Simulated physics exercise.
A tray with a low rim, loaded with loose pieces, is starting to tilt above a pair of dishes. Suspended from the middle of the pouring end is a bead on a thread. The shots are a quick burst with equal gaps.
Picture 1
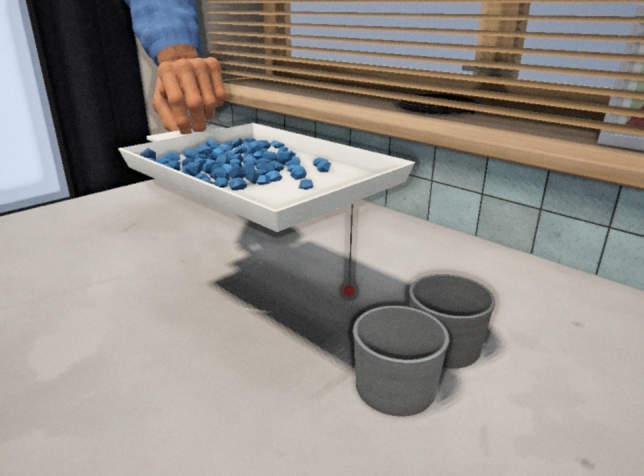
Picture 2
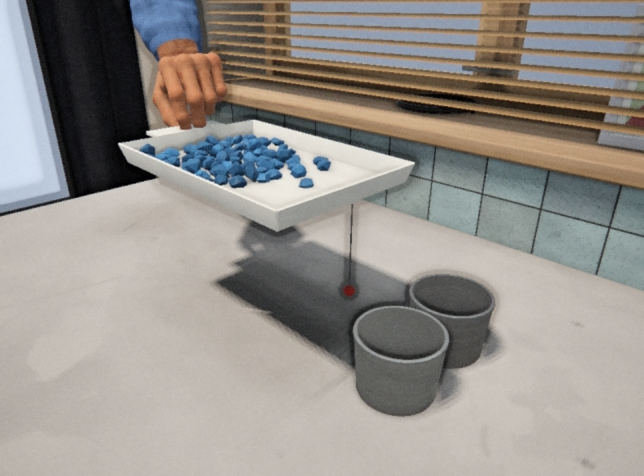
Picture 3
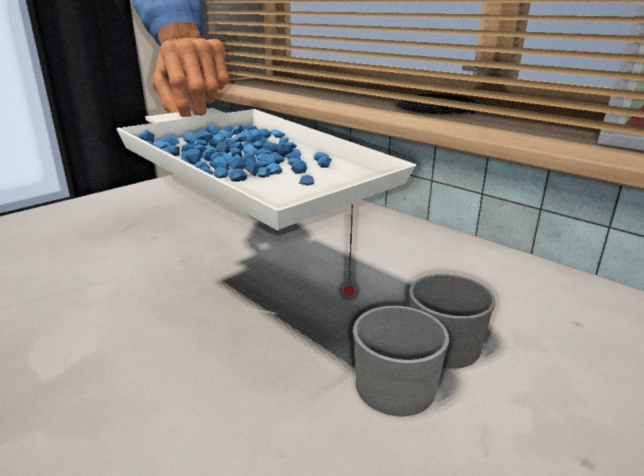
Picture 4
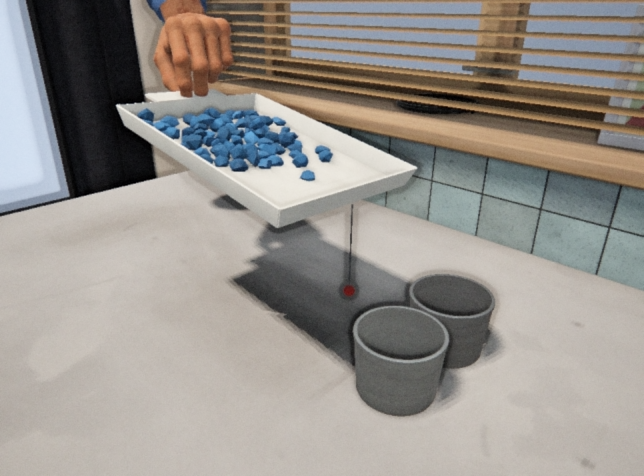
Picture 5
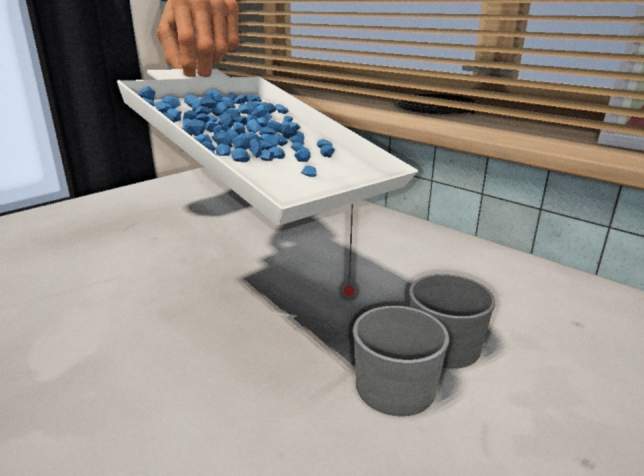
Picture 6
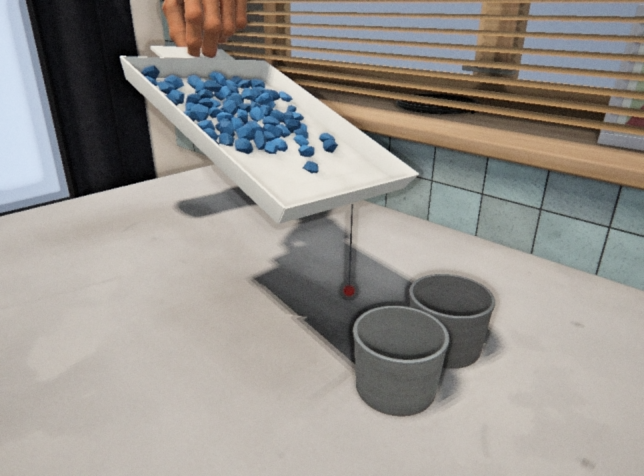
We see a hand hold the far left end of a white tray of loose blue pieces above two gray dishes, then raise that end, steepening the tray's slope while a red bead hangs on a thread beneath.
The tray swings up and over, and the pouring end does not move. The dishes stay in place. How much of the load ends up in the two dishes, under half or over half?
Looks like the dishes end up with the bulk of it in the end.
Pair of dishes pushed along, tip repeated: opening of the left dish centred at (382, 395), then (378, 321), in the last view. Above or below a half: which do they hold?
The first try: Less than half. The second: More than half.
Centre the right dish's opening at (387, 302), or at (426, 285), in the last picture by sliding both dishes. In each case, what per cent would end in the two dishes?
It would be roughly 40 per cent, followed by roughly 60 per cent.
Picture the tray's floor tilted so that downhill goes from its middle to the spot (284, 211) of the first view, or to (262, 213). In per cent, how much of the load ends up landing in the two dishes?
Lab note: Try one about 0 %, try two 0 %.
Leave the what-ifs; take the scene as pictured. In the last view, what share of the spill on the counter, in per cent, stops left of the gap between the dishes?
Close to 60 per cent.
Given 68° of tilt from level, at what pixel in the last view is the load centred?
Close to (387, 186).
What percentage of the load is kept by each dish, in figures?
Left dish 30, right dish 30 %.
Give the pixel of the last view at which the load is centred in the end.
The centre ends up roughly at (432, 347).
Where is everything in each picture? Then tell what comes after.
The first picture shows corners of the pouring end (276, 207) and (406, 162), level; middle of the load (237, 160), aquarium stones; left dish (436, 375); right dish (485, 332); bead on its thread (349, 291).
The second picture shows corners of the pouring end (277, 207) and (407, 163), level; middle of the load (236, 157).
The third picture shows corners of the pouring end (278, 206) and (408, 164), tipped barely, lowest at the right corner; middle of the load (237, 148).
The fourth picture shows corners of the pouring end (280, 204) and (409, 166), tipped a little, lowest at the right corner; middle of the load (238, 135).
The fifth picture shows corners of the pouring end (283, 203) and (410, 169), tipped clearly, lowest at the right corner; middle of the load (240, 122).
The sixth picture shows corners of the pouring end (286, 202) and (411, 171), tipped clearly, lowest at the right corner; middle of the load (244, 109); left dish (436, 375); right dish (485, 332).
Just after the last frame, tray tipped steeply; the larger part on the tray; just a few in the left dish; roughly a quarter in the air.
A moment on, tray tipped past a quarter turn; about a tenth on the tray; roughly a quarter in the left dish; roughly a third in the right dish; roughly a quarter outside both; about a tenth in the air.
Further on, tray tipped past a quarter turn; roughly a third in the left dish; roughly a third in the right dish; roughly a third outside both.
When it is over, tray tipped past a quarter turn; roughly a third in the left dish; roughly a third in the right dish; roughly a third outside both.
